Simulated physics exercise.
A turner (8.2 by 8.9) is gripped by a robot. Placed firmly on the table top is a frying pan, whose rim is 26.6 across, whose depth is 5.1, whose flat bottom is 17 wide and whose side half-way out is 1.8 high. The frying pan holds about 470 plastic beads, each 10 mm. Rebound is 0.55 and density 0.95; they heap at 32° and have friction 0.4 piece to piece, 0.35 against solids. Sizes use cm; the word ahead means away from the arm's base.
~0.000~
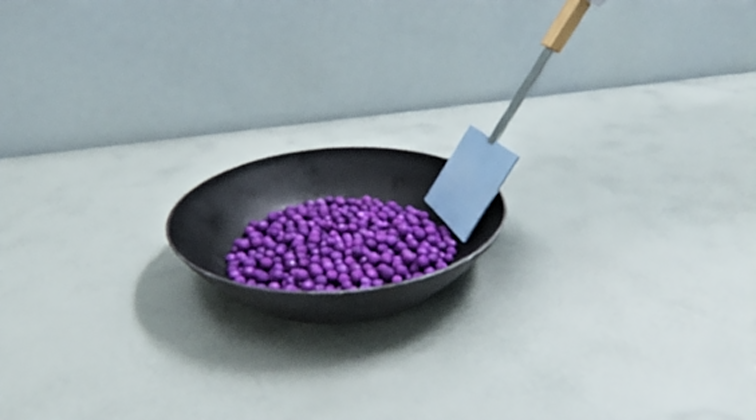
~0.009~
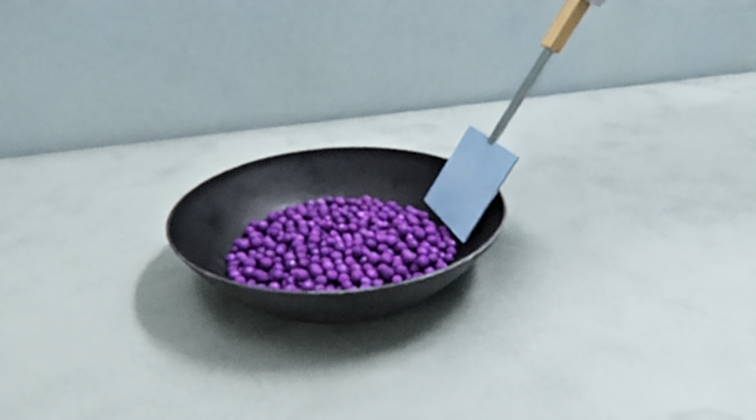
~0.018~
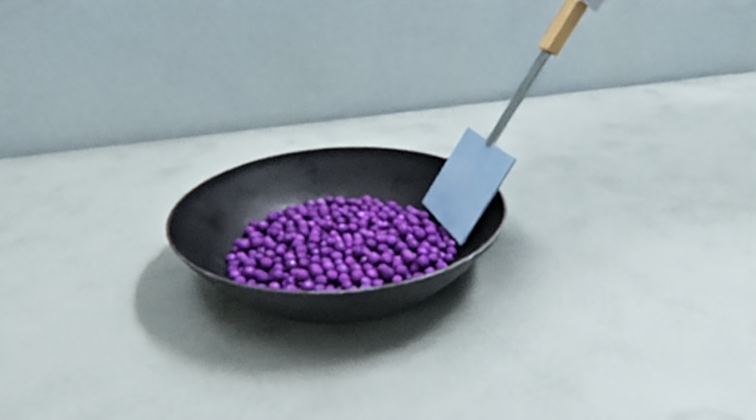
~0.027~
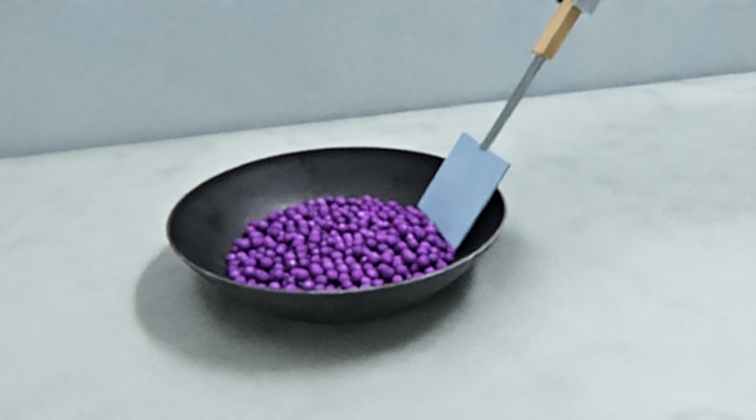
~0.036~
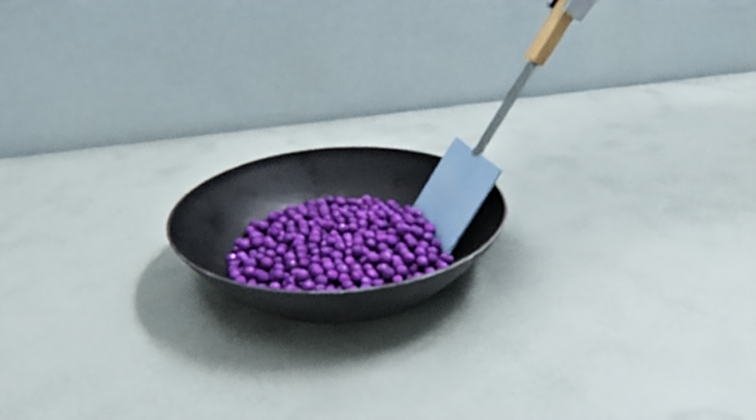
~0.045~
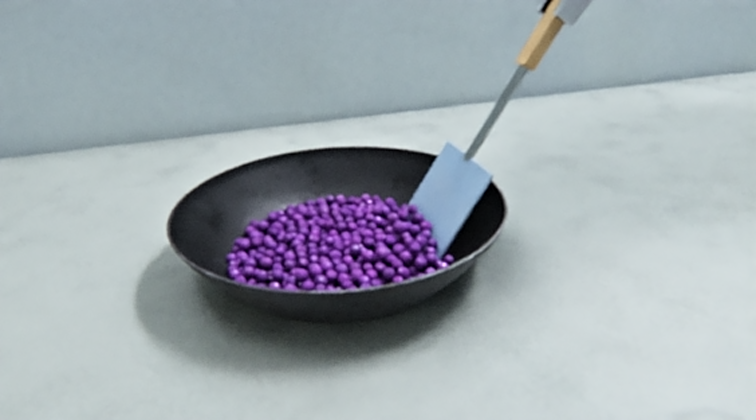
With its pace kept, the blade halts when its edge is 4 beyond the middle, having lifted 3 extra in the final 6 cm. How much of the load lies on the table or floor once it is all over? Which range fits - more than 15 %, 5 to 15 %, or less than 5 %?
The range that fits is less than 5 %.
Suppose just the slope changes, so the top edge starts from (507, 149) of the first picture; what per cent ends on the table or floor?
Roughly 0 percent ends on the table or floor.
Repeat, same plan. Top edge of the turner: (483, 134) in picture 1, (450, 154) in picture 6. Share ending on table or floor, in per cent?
Roughly 5 %.
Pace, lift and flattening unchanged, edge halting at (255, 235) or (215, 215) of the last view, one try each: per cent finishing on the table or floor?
Respectively some 10 and 25 percent end on the table or floor.
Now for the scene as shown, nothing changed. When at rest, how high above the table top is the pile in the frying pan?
Height at the end: Around 4.5 cm.
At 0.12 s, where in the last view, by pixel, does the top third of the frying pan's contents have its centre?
Near pixel (323, 235).
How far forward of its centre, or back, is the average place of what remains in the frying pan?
Some 4.5 cm ahead.
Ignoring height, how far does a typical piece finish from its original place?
Roughly 3 centimetres.
After 0.08 s, sloping 57°, highest piece 7 above the table; 466 in the frying pan.
After 0.12 s, sloping 57°, highest piece 12 above the table; 465 in the frying pan, 1 on the blade or in flight.
After 0.34 s, sloping 57°, highest piece 9 above the table; 459 in the frying pan, 3 on the table or floor, 4 on the blade or in flight.
After 1.39 s, sloping 57°, highest piece 4 above the table; 459 in the frying pan, 7 on the table or floor.
In the end, 459 in the frying pan, 7 on the table or floor. That is 2 % on the table or floor.
